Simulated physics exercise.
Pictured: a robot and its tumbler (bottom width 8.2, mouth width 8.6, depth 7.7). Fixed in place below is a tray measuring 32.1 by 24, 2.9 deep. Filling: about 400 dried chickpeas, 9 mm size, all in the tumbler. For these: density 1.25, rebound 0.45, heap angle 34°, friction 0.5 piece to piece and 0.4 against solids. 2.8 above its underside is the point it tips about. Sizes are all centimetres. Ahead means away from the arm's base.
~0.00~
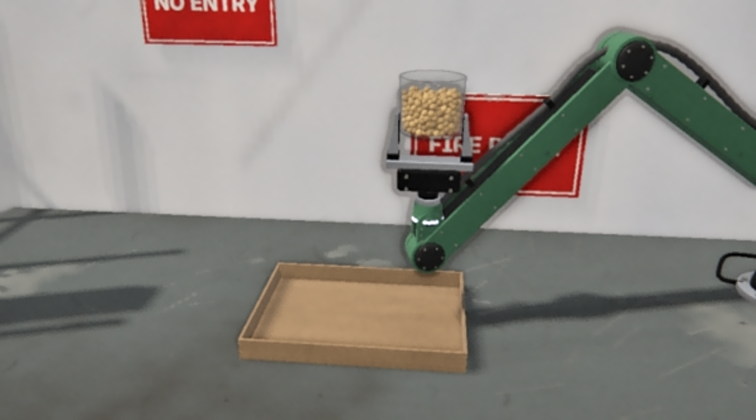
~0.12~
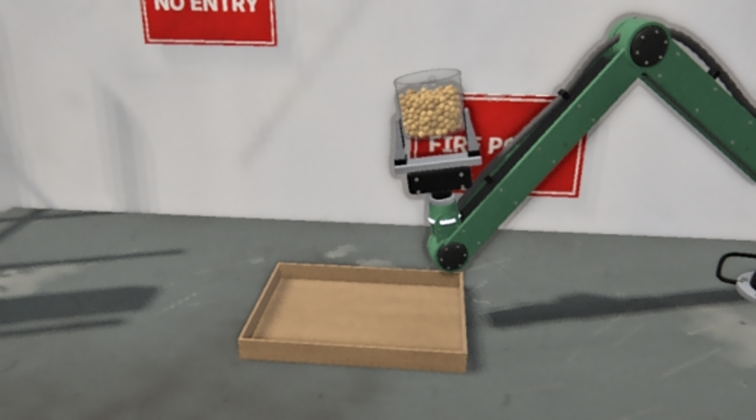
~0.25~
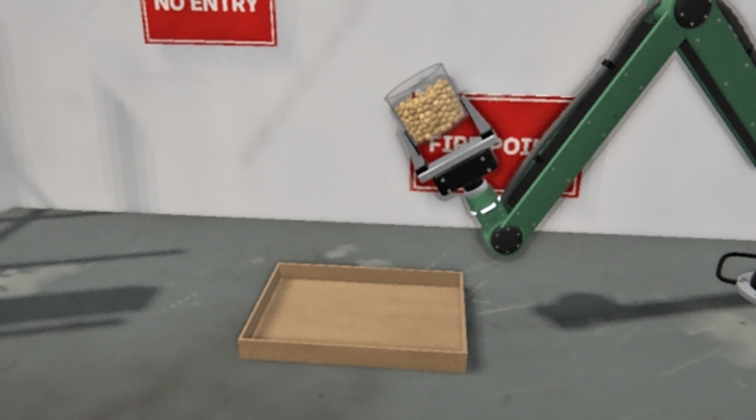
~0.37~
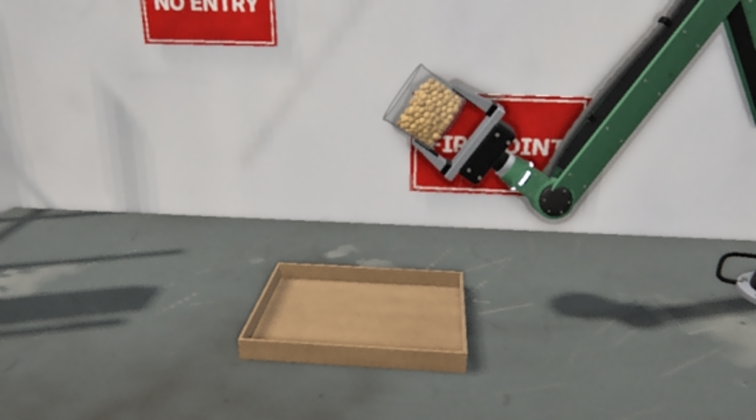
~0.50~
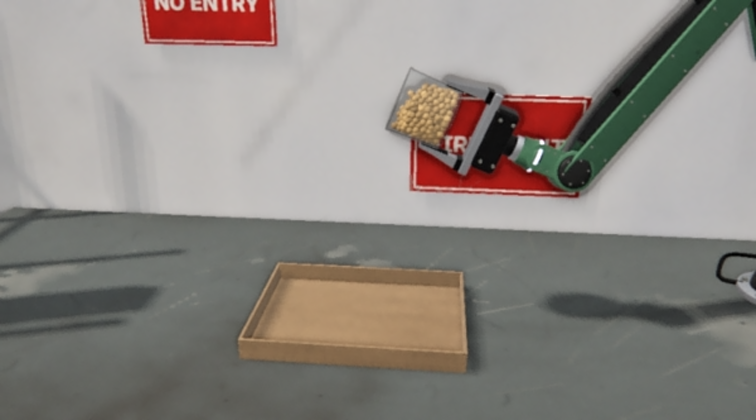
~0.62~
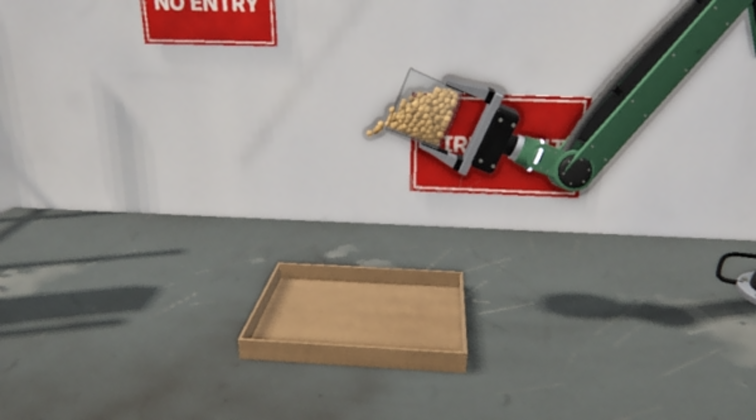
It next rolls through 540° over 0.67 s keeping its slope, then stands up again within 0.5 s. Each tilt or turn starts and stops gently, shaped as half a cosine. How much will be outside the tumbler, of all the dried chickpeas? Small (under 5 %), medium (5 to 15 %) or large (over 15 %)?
Medium.
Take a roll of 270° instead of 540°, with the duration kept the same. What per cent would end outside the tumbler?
Share: Close to 10 %.
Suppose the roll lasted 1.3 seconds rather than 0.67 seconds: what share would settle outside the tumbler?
Estimated share: Close to 20 %.
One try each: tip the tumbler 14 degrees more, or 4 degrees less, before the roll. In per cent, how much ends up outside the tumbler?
Estimates: Close to 45 % and 5 %.
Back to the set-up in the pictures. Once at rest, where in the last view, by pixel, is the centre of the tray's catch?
Roughly at pixel (318, 317).
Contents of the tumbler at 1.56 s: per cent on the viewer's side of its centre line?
It's close to 50 percent.
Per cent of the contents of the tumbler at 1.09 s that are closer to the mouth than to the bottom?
Something near 35 in a hundred.
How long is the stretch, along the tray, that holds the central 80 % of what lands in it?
Length of tray covered: Approx. 22 cm.
After 1.09 s, tipped 69°, highest piece 39 above the table; 378 in the tumbler, 13 in the tray, 8 in flight or on a rim.
After 1.56 s, tipped 31°, highest piece 37 above the table; 364 in the tumbler, 28 in the tray, 2 on the table or floor, 5 in flight or on a rim.
After 1.99 s, upright, highest piece 39 above the table; 364 in the tumbler, 32 in the tray, 3 on the table or floor.
After 2.69 s, upright, highest piece 39 above the table; 364 in the tumbler, 32 in the tray, 3 on the table or floor.
In the end, 364 in the tumbler, 32 in the tray, 3 on the table or floor. That is 9 % outside the tumbler.
